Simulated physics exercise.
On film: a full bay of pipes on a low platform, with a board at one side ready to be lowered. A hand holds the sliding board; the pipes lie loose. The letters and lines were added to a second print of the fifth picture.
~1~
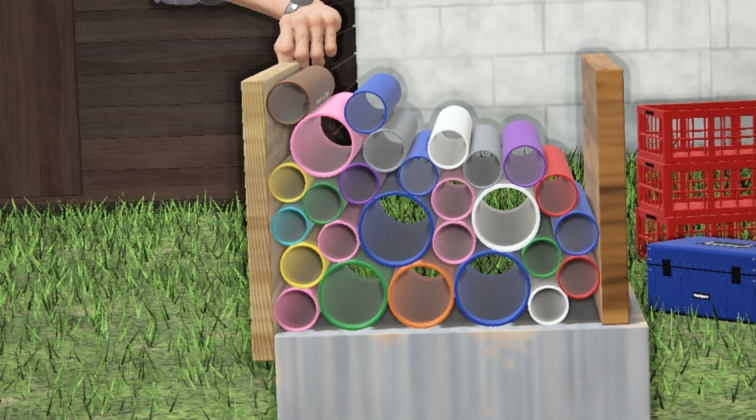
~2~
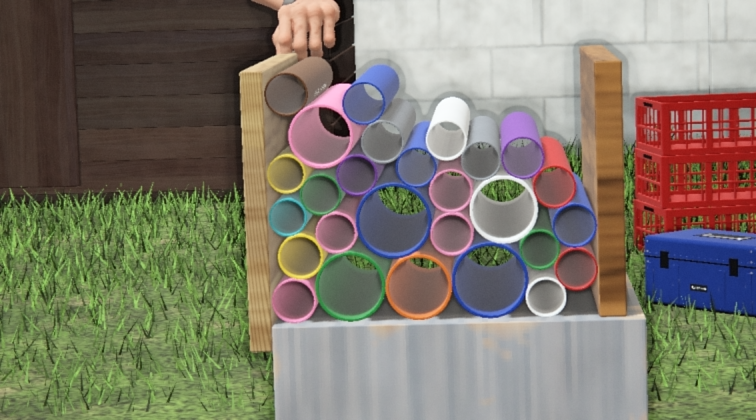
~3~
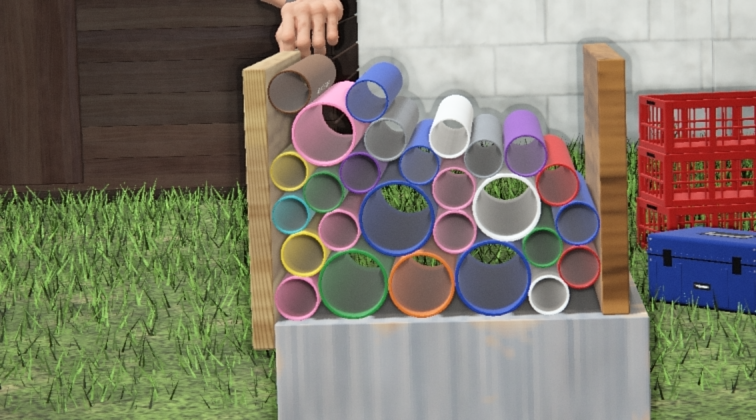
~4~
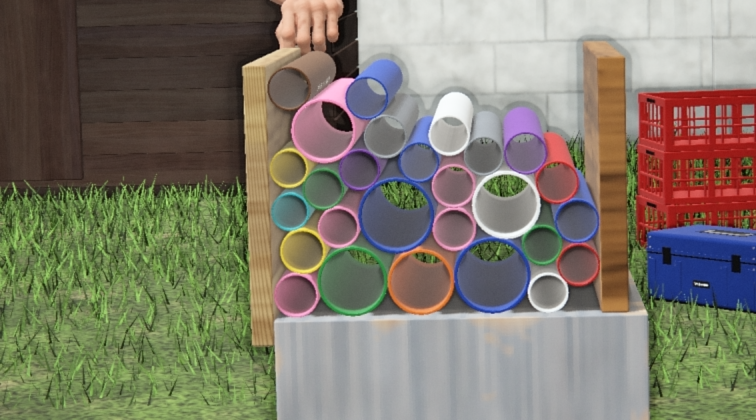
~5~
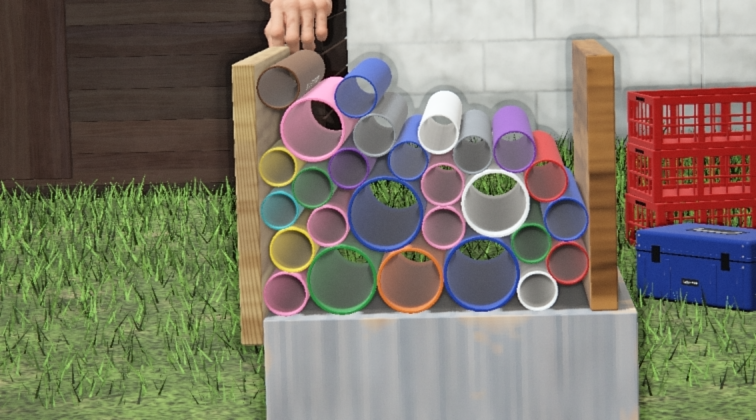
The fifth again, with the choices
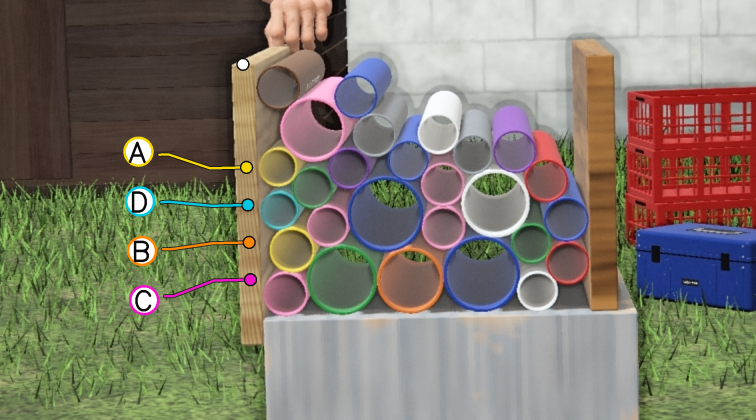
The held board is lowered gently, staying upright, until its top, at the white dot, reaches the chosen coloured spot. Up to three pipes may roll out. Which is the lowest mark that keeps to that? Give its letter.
No lower than A.
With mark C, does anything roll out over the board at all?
Yes, at C.
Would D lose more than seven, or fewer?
It loses fewer than seven.
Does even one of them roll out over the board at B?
Yes, at B.
On the copy, A at (246, 167); B at (249, 243); C at (250, 280); D at (248, 205); the white dot at (243, 64).
On A. First, top of the board (257, 118).
Then, top of the board (259, 166).
Finally, top of the board (259, 166), one out over the board.
By contrast, B more than three out over the board; C more than three out over the board; D four out over the board.
